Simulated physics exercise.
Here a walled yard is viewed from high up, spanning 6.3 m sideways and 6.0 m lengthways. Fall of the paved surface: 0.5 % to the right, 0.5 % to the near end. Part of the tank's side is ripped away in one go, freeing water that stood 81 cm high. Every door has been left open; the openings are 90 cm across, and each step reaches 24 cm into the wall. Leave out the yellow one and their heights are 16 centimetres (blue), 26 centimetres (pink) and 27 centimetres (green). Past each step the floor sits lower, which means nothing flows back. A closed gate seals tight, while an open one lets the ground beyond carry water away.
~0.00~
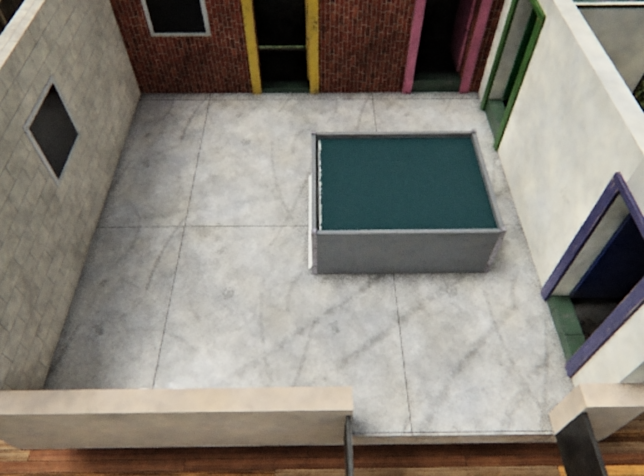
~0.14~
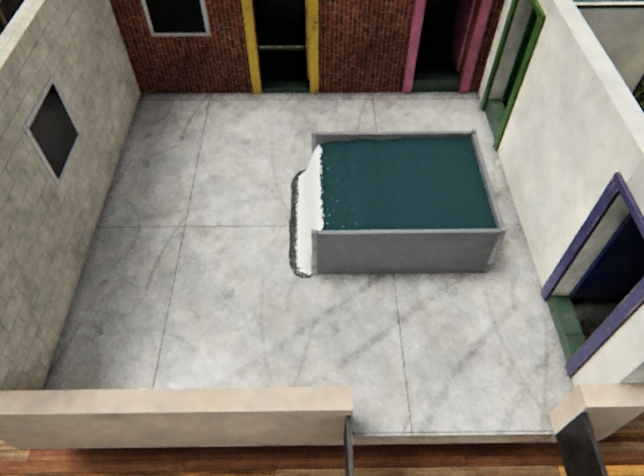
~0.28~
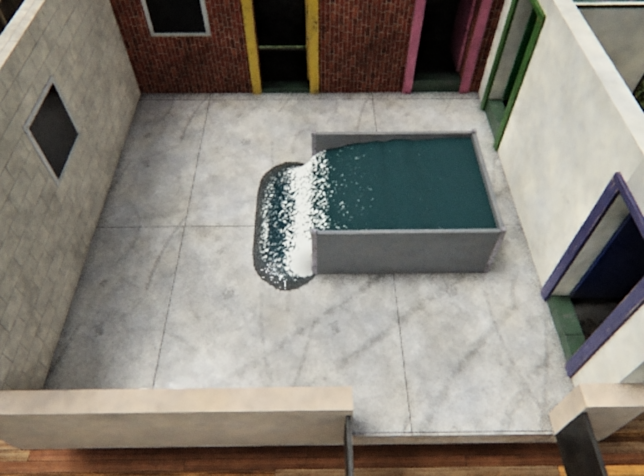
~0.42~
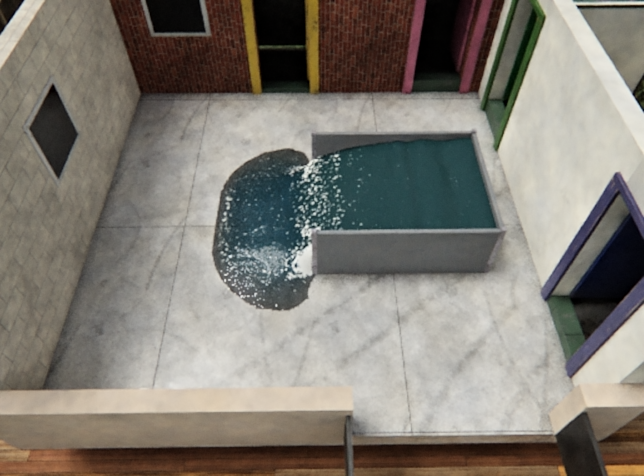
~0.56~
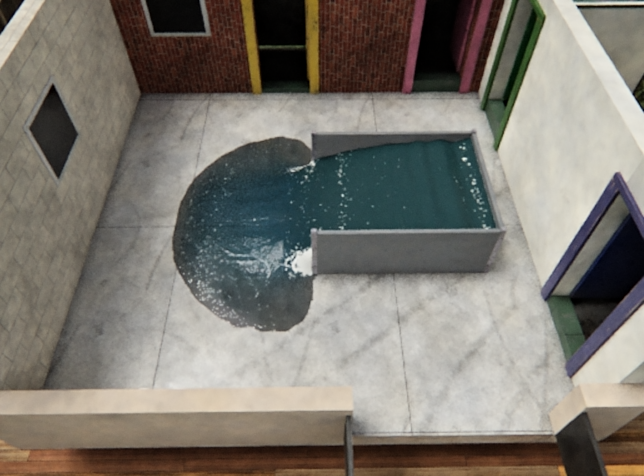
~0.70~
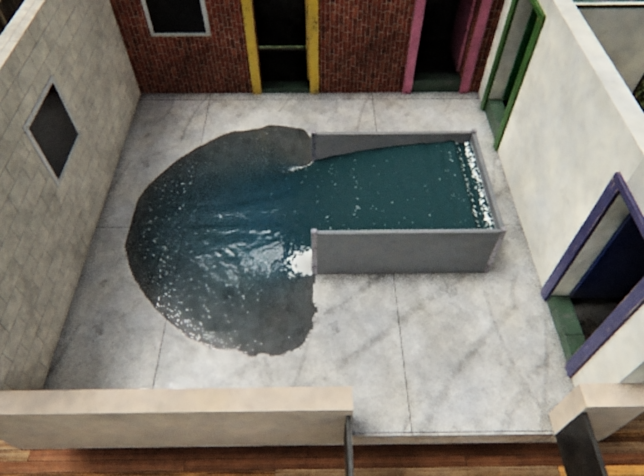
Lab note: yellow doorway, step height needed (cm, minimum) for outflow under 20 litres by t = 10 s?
Approx. 5.5 cm.
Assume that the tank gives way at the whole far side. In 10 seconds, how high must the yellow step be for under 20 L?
A height of around 25 cm.
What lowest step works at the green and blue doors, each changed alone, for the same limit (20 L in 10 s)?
You'd want about 14.0 centimetres at green and about 14.5 centimetres at blue.
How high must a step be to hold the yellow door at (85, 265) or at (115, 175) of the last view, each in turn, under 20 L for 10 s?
Minimums: About 32 cm and 29 cm.
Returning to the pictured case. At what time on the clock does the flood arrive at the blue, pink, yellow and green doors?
Arrives: Blue 4.5 s / pink 4.0 s / yellow 1.6 s / green 4.5 s.
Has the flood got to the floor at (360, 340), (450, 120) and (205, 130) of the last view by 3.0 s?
Listed order - unwetted, unwetted, soaked through.
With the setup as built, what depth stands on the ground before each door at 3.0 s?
Blue door 0 cm, pink door 0 cm, yellow door 3 cm, green door 0 cm.
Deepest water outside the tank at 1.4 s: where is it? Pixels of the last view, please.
At about (99, 222).
After 1.4 s water covers 45 % of the floor, deepest (41 cm) near (99, 222); it has not reached the yellow door.
After 3.0 s water covers 50 % of the floor, deepest (40 cm) near (34, 418); 3 cm at the yellow door, 0 litres in over its 9 cm step.
After 10.0 s water covers 95 % of the floor, deepest (16 cm) near (482, 132); 5 cm at the yellow door, 1 litre in over its 9 cm step.
At the yellow door as built, the water arrived by 1.7 s and peaked near 10 cm at 3.4 s.
With a step of 5 cm, 24 litres would have come in within the 10 s; with 6 cm, 14 litres. So under 20 litres takes about 5.5 cm.
